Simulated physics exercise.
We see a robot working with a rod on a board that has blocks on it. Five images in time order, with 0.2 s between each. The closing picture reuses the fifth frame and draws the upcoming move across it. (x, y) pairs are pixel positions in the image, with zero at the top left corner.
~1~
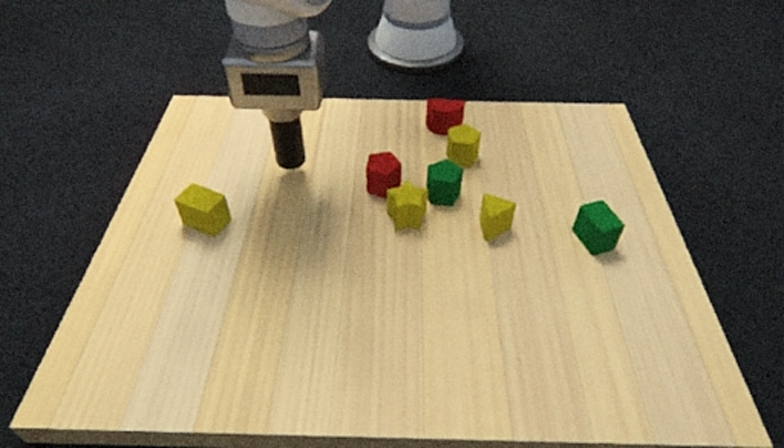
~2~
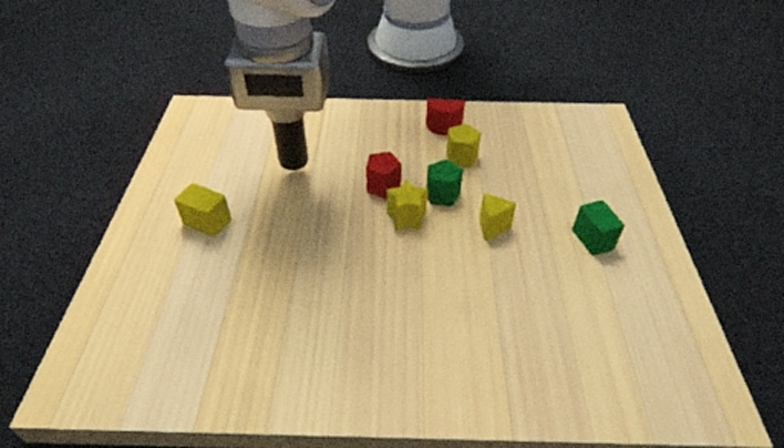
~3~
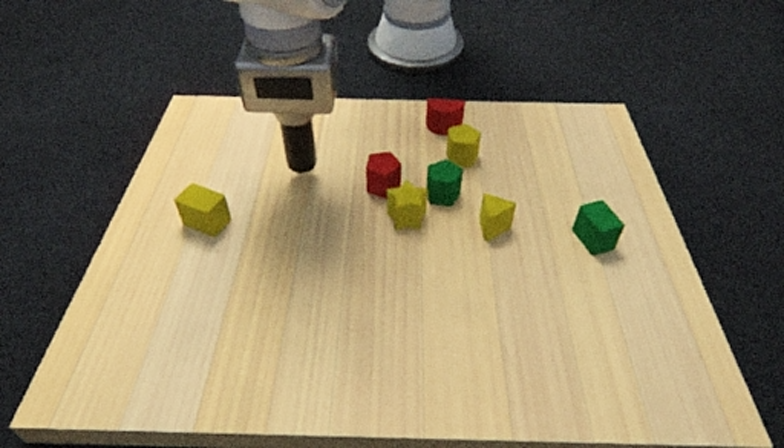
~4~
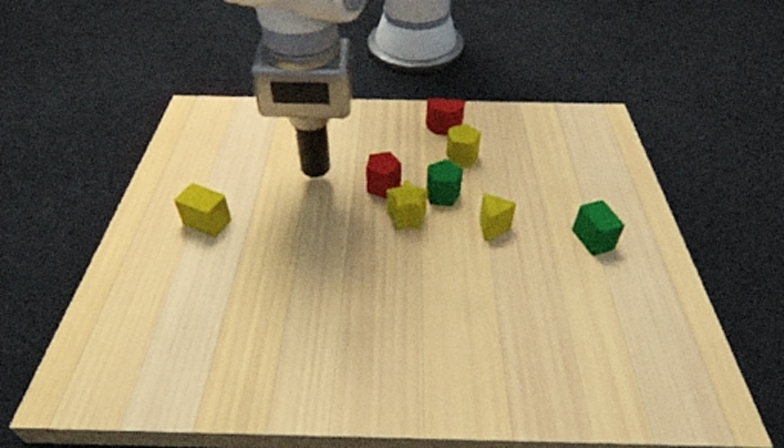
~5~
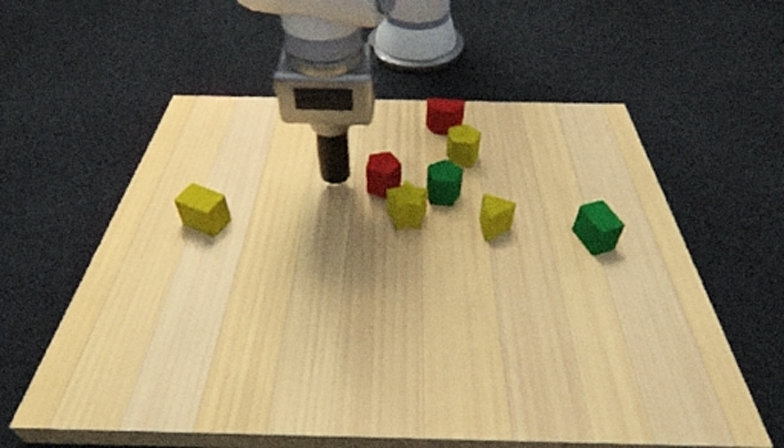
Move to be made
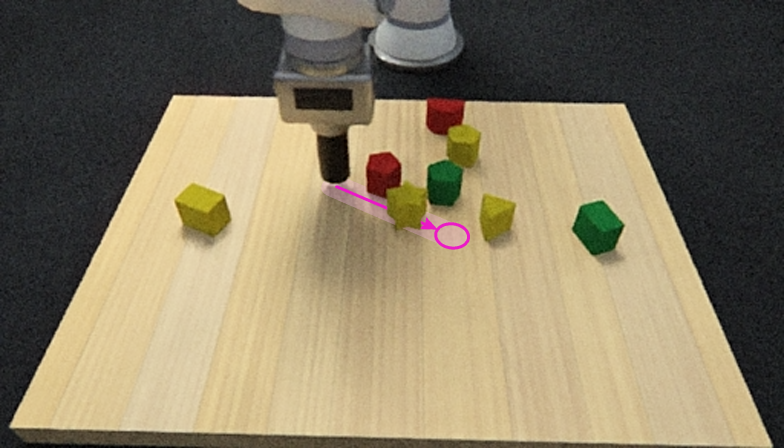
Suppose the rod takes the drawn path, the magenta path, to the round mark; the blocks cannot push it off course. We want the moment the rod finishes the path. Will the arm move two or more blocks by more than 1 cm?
Yes, that is how it ends up.
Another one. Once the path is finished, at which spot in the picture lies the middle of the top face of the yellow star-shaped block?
The answer is (482, 226).
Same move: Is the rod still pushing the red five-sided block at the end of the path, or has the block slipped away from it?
Looking at the end of the path, the red five-sided block has slipped free of the rod.
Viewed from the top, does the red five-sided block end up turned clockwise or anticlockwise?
The turn is anti-clockwise.
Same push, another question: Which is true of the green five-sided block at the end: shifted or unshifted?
It will remain on its spot.
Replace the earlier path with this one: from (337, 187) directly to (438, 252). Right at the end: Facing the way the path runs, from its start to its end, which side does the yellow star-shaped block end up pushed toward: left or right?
The yellow star-shaped block is shifted sideways to the left, facing along the path from start to end.
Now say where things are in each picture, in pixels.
Lower end of the rod (291, 161), tops of blocks, red five-sided block (383, 162), yellow star-shaped block (408, 193), green five-sided block (445, 170), yellow three-sided block (497, 204), in the first picture.
Rod (294, 162), blocks as before, in the second picture.
Rod (302, 165), blocks as before, in the third picture.
Rod (316, 169), blocks as before, in the fourth picture.
Rod (336, 175), red five-sided block (383, 162), yellow star-shaped block (408, 193), green five-sided block (445, 170), yellow three-sided block (497, 204), in the fifth picture.
The drawn path runs in a line from (337, 187) to (452, 236).
What follows on the original path. One third of the way, rod (373, 191); red five-sided block (396, 163), turned 50° anticlockwise.
Two thirds of the way, rod (412, 207); red five-sided block (400, 164), turned 70° anticlockwise; yellow star-shaped block (438, 208), turned 15° anticlockwise.
At the end, rod (453, 224); red five-sided block (400, 164), turned 70° anticlockwise; yellow star-shaped block (482, 226), turned 15° anticlockwise; green five-sided block not moved; yellow three-sided block (501, 206), turned 25° anticlockwise.
